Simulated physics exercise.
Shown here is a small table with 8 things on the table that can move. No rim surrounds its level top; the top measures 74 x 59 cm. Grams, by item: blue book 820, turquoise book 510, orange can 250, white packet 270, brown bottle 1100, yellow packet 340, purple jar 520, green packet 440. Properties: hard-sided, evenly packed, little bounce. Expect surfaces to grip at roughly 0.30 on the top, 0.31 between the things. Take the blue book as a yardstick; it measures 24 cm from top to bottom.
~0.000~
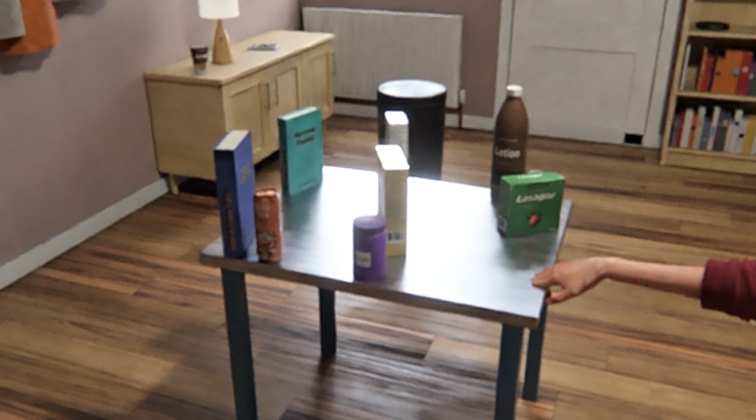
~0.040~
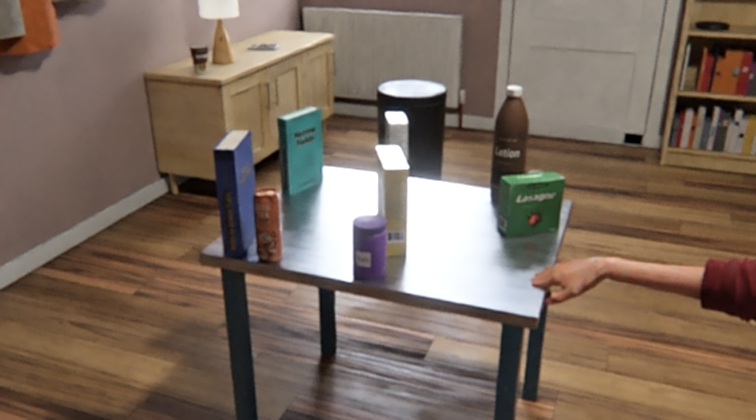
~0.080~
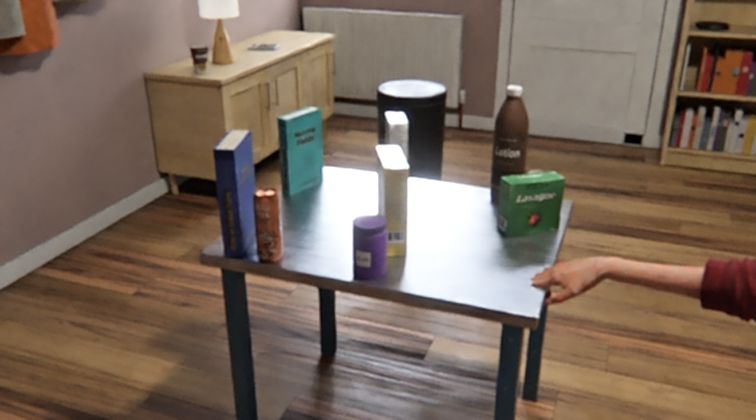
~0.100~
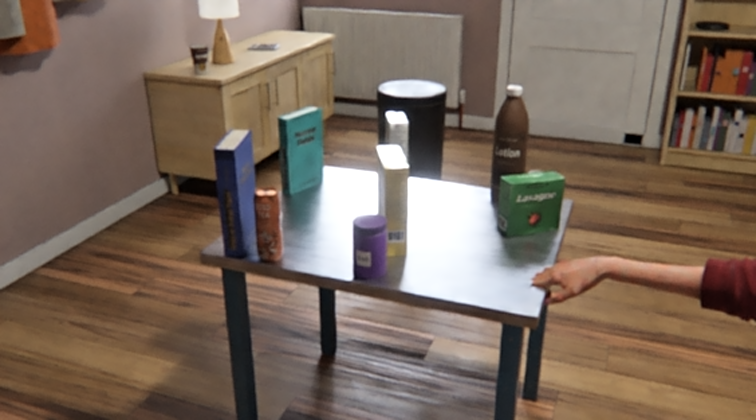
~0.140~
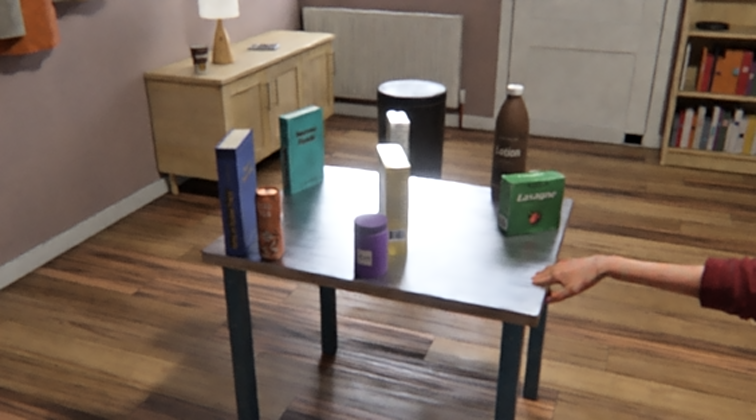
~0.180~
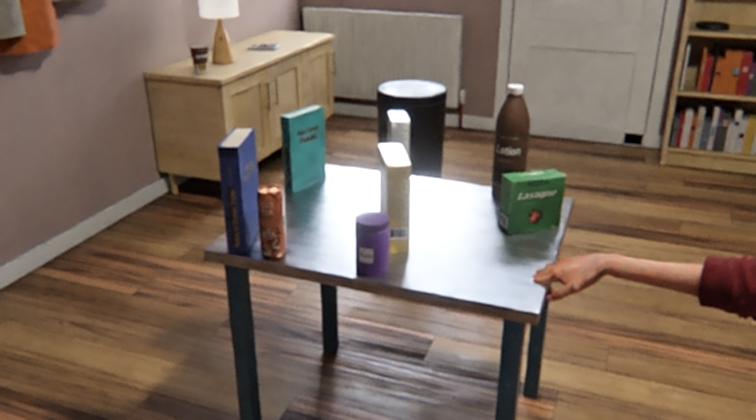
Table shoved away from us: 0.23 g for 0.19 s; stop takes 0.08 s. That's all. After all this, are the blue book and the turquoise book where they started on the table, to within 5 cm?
Looks like the blue book holds position and the turquoise book holds position.
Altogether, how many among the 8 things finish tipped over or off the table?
Altogether, 0.
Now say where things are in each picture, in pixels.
The first picture shows blue book (237, 192); turquoise book (302, 150).
The second picture shows brown bottle (510, 145); yellow packet (392, 201).
The third picture shows purple jar (369, 246); green packet (530, 204).
The fourth picture shows orange can (268, 225); white packet (396, 151).
The fifth picture shows table 1 cm from its start; brown bottle (511, 144); yellow packet (393, 199).
The sixth picture shows table 2 cm from its start; blue book (241, 189); turquoise book (304, 148).
Around 0.38 s, table 6 cm from its start; green packet shifted 2 cm.
Finally (1.0 s), all 8 still in place (within 5 cm). In the last view, blue book near (254, 181), turquoise book near (313, 142).
